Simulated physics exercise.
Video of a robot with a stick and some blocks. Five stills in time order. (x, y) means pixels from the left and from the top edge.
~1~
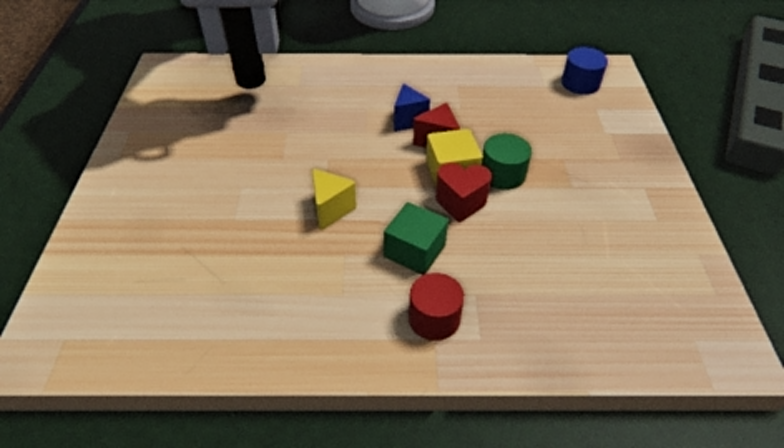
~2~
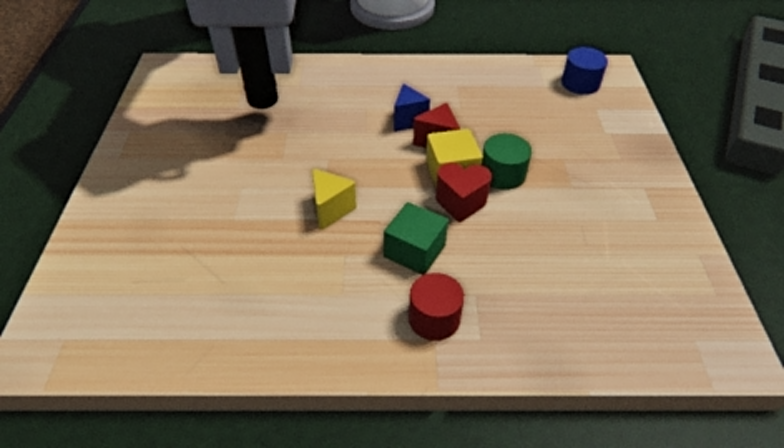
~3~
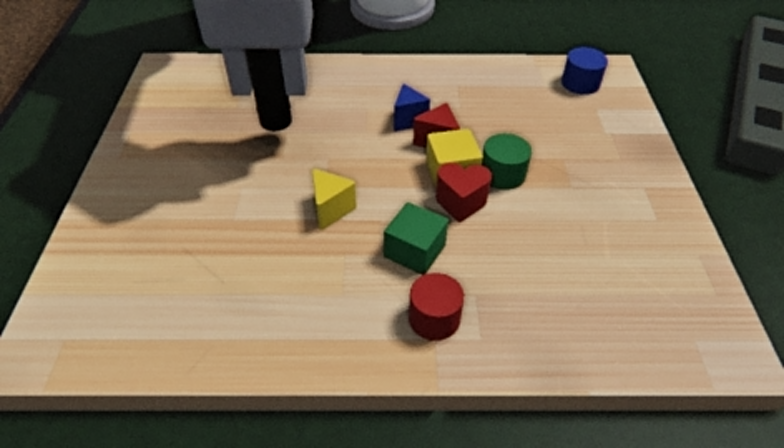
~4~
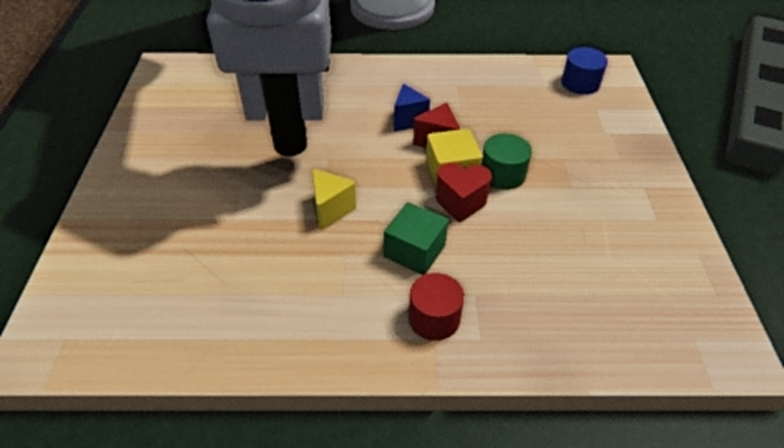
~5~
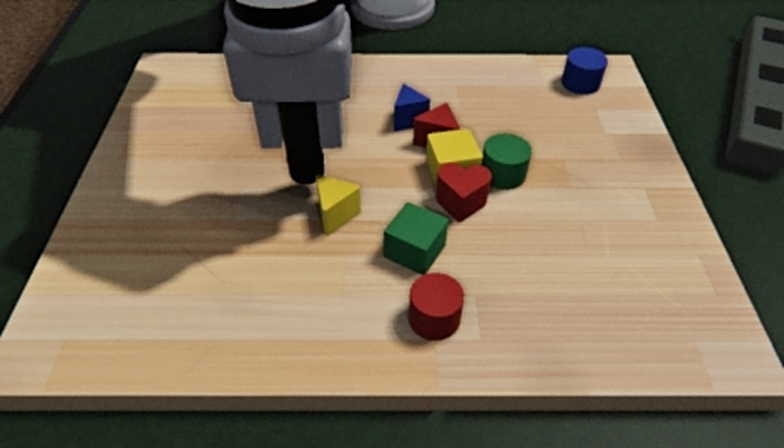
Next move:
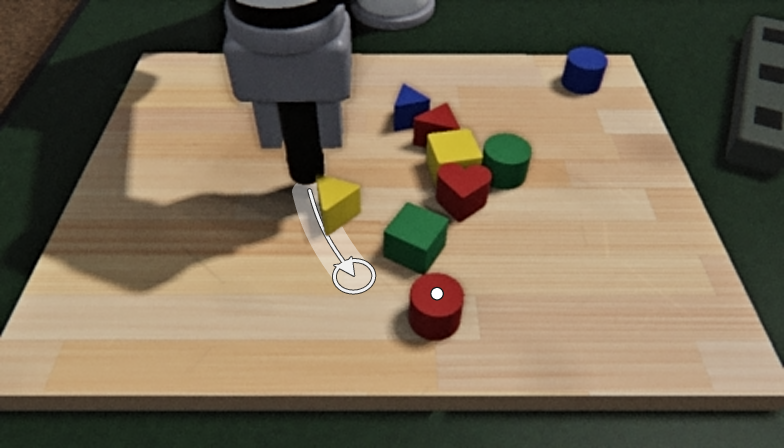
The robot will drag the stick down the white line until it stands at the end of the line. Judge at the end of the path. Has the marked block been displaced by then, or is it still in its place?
Stays where it is.
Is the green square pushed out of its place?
Yes, I think so.
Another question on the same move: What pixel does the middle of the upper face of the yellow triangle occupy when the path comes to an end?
I'd guess (392, 250).
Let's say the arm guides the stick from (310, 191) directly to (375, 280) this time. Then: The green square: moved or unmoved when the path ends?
The green square moves.
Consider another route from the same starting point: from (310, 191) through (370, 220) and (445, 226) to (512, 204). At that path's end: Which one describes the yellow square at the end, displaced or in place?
The yellow square will not stay where it is.
Path on the board, from (310, 191) via (325, 232), ending at (354, 276); the dot is on the red circular block.
What follows on the original path. One third of the way, stick at (317, 202); yellow triangle at (355, 211), turned 30° anticlockwise.
Two thirds of the way, stick at (332, 231); yellow triangle at (374, 229), turned 65° anticlockwise; green square at (426, 226), turned 20° anticlockwise.
At the end, stick at (353, 260); yellow triangle at (392, 250), turned 95° anticlockwise; green square at (436, 227), turned 45° anticlockwise; red circular block in place.
